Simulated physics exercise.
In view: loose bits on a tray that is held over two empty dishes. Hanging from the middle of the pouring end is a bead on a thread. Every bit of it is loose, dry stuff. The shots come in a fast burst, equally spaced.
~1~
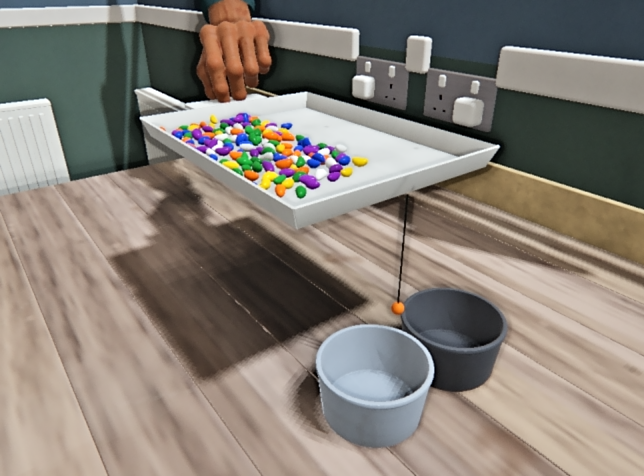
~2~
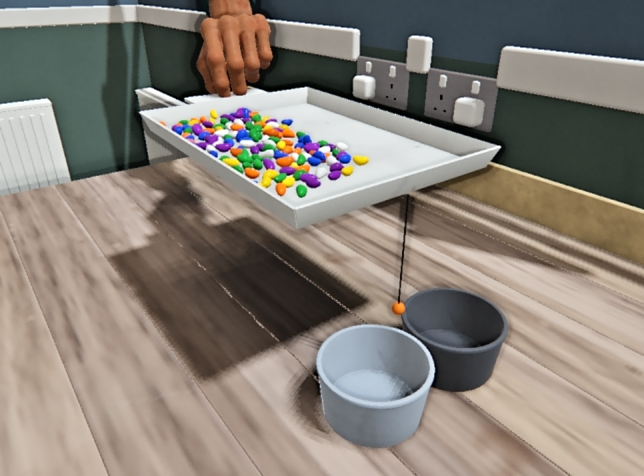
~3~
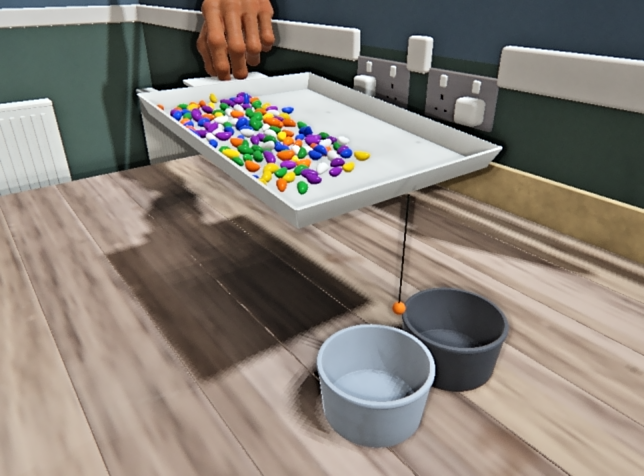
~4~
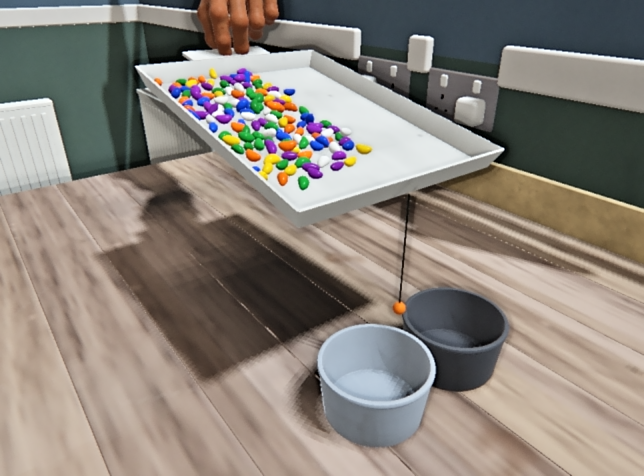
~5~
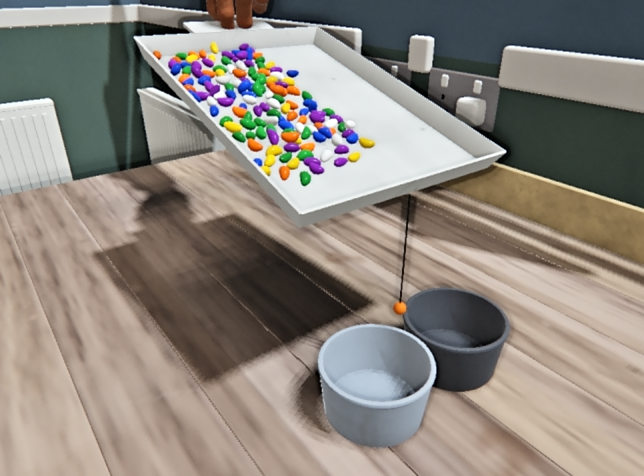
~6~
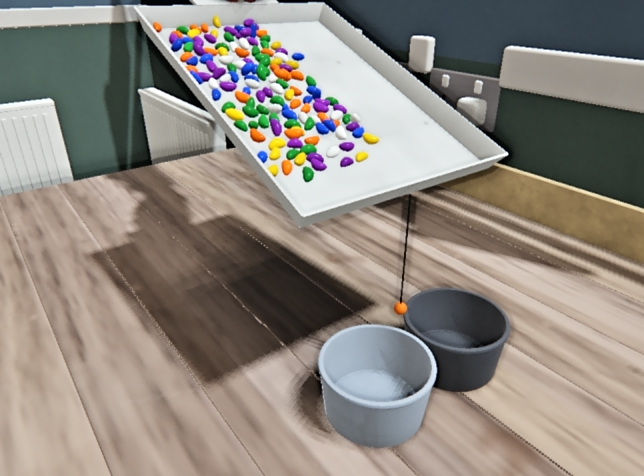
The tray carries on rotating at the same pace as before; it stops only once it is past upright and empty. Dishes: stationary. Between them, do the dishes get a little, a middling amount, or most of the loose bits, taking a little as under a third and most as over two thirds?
They get a middling amount.
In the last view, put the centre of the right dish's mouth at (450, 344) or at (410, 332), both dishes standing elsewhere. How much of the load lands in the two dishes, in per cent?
60 %, 30 %.
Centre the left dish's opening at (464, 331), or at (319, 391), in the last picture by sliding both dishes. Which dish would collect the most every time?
Tries in order: The one to the left, the one to the right.
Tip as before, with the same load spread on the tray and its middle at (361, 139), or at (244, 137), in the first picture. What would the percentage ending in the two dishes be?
Around 60 in a hundred the first time, around 20 in a hundred the second.
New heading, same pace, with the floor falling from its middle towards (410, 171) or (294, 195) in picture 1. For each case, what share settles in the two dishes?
The first try would leave around 30 per cent there, the second around 30 per cent.
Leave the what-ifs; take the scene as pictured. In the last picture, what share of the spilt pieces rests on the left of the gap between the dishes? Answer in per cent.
I'd put it at around 20 per cent.
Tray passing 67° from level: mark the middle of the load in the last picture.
The load's middle is around (389, 191).
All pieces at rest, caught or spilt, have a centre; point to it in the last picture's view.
Close to (431, 433), more or less.
Soon after the last picture, tray tipped steeply; most on the tray; a small part in the air.
A little later, tray tipped past a quarter turn; a stray few on the tray; about a quarter in the left dish; a small part in the right dish; about half outside both; a small part in the air.
Later still, tray tipped past a quarter turn; about a quarter in the left dish; about a quarter in the right dish; about half outside both.
At rest, tray tipped past a quarter turn; about a quarter in the left dish; about a quarter in the right dish; about half outside both.
